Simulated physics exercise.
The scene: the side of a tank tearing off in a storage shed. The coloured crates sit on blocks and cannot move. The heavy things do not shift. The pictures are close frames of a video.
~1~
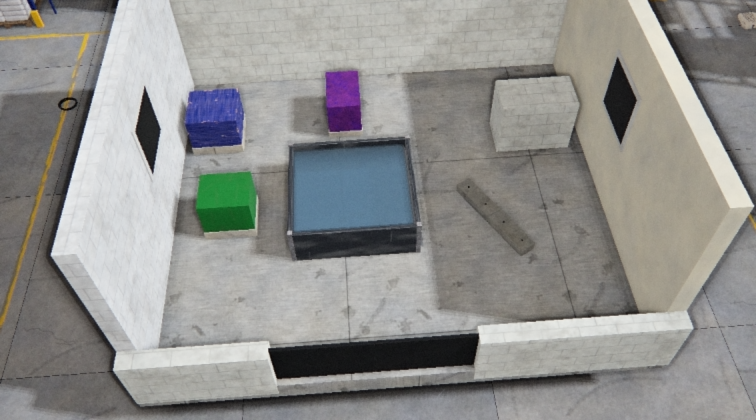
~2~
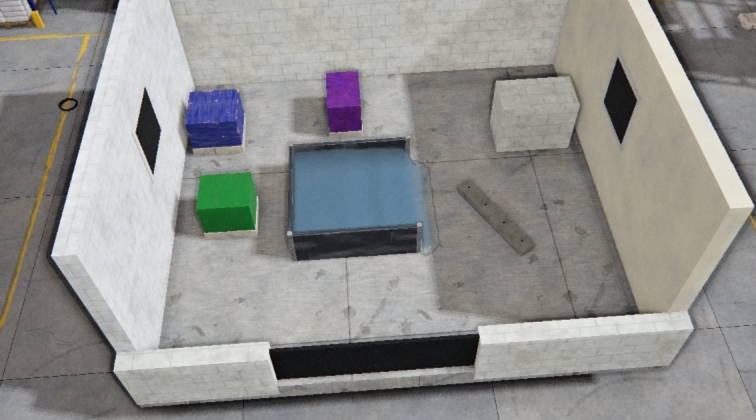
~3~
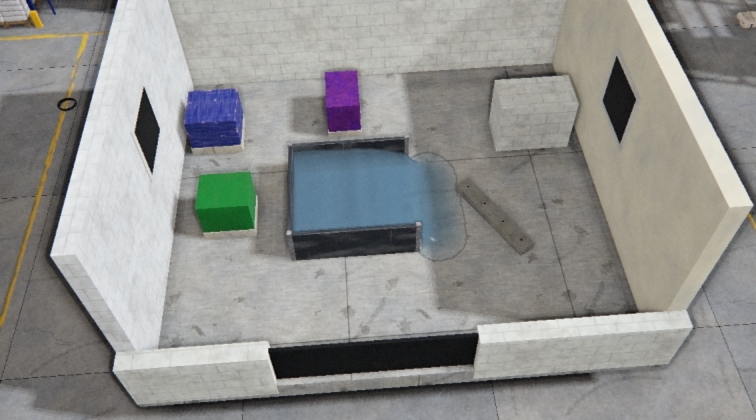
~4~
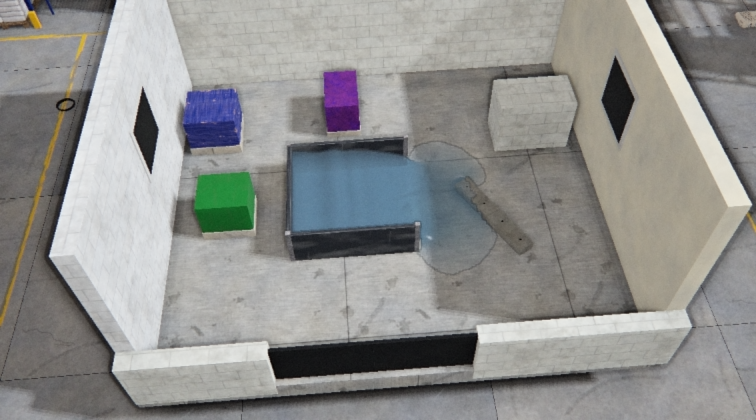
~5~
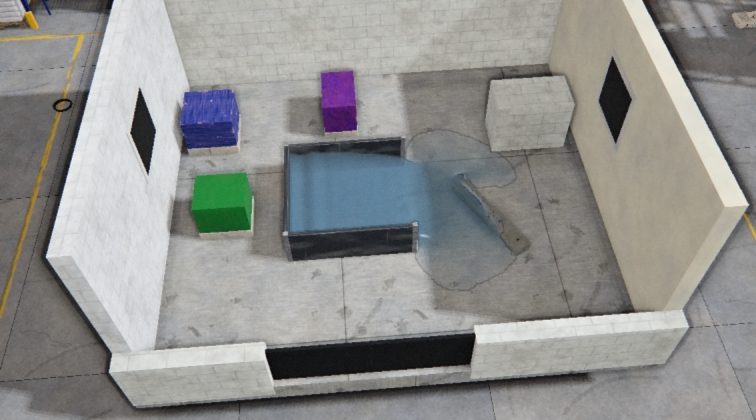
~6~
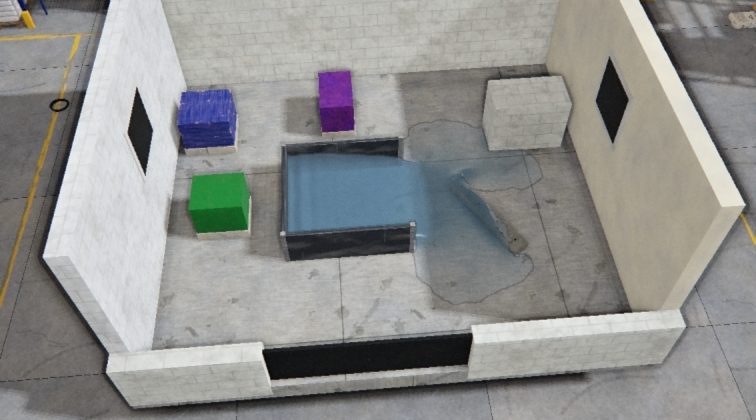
Water pours from the open right side of a dark-framed tank in the middle of a pale-walled storage shed, seen from high above. A blue block and a green block stand at left, a purple one behind, a pale grey block at back right, and a flat grey bar lies near the tank. The water, still at first, spreads rightward around and over the bar as the view shifts very slightly.
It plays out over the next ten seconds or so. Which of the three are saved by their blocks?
The purple crate keeps dry; the blue crate keeps dry; the green crate keeps dry.
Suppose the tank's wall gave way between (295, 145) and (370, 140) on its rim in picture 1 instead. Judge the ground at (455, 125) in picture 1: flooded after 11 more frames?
At that place: Covered.
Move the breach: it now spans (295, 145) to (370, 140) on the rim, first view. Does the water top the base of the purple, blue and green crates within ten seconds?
Purple crate is wetted, blue crate is wetted, green crate is spared.
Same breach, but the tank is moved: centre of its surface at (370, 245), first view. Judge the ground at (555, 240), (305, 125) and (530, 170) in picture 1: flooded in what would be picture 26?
As listed: Wet, free of water, flooded.
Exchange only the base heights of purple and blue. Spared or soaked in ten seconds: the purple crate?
Then: The purple crate escapes it.
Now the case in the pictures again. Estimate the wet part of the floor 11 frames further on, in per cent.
Some 40 per cent.
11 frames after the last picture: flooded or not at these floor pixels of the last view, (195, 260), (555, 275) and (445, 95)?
As listed: Free of water, wet, covered.
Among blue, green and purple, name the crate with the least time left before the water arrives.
I say the crate marked purple.
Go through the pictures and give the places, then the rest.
The first picture shows still water in the water tank at (352, 187).
In the second picture, water pours out at (411, 198) and has run to (417, 165).
In the third picture, the front is at (438, 160), out from the gap at (410, 199).
In the fourth picture, water pours out at (409, 200) and has run to (463, 155).
In the fifth picture, the front is at (504, 164), out from the gap at (406, 200).
In the sixth picture, water pours out at (404, 201) and has run to (531, 162).
A moment on, water covers 30 % of the floor; the purple crate not reached, the blue crate not reached, the green crate not reached.
Next, water covers 40 % of the floor; the purple crate not reached, the blue crate not reached, the green crate not reached.
Then, water covers 50 % of the floor; the purple crate water round its plinth, the blue crate not reached, the green crate not reached.
Later, water covers 80 % of the floor; the purple crate water round its plinth, the blue crate water round its plinth, the green crate not reached.
In the end, water covers 95 % of the floor; the purple crate stayed above the water, the blue crate stayed above the water, the green crate stayed above the water.
